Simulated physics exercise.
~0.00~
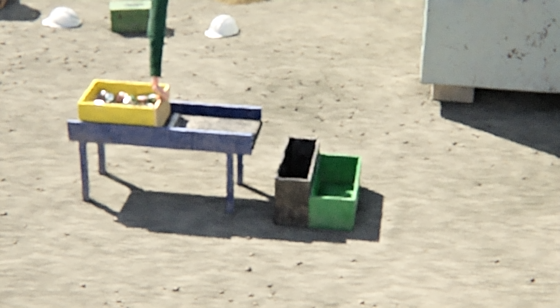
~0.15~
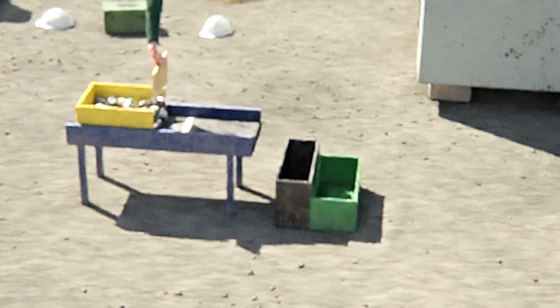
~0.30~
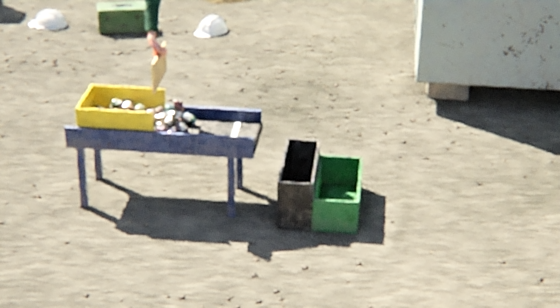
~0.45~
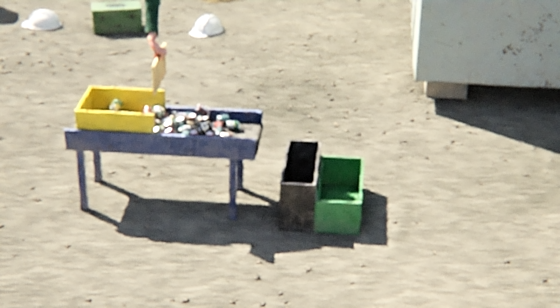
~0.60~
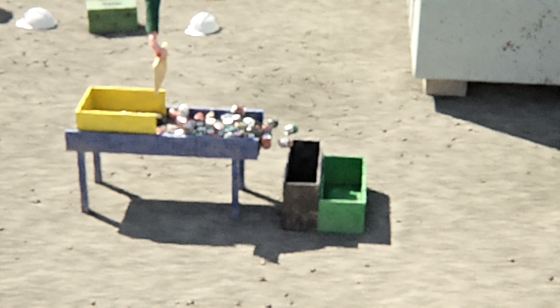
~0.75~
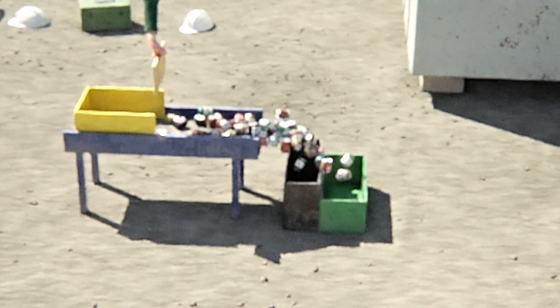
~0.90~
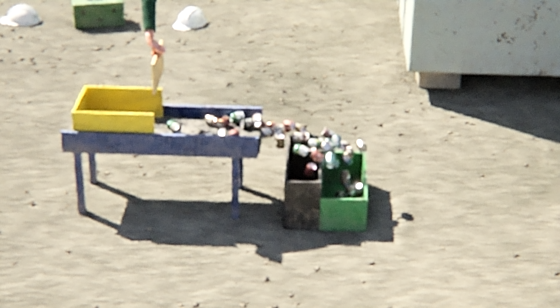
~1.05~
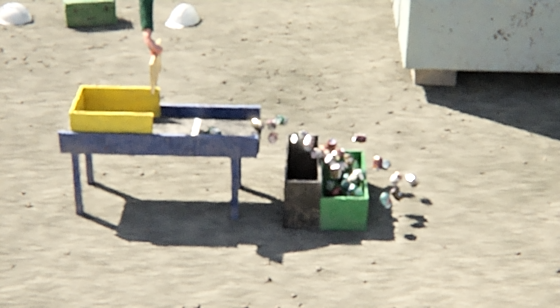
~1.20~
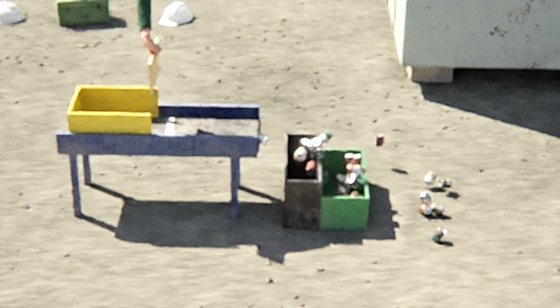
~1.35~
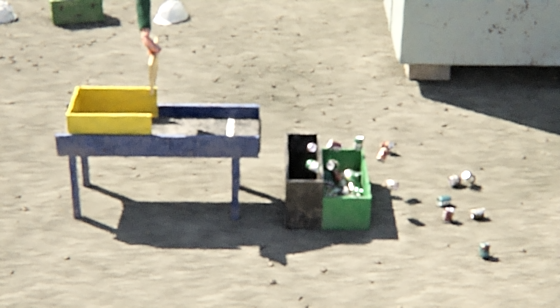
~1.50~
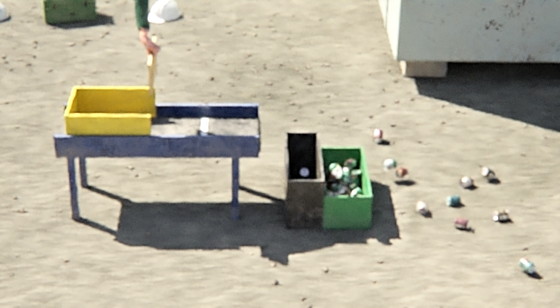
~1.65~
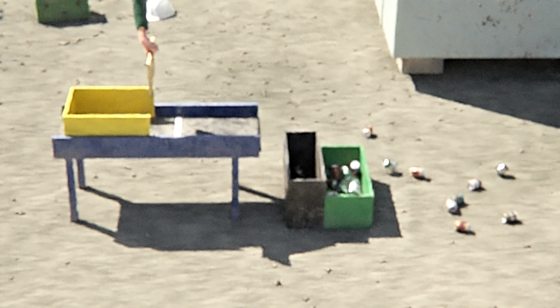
On sandy ground, small cans ride a belt rightward and drop mostly into a green bin.
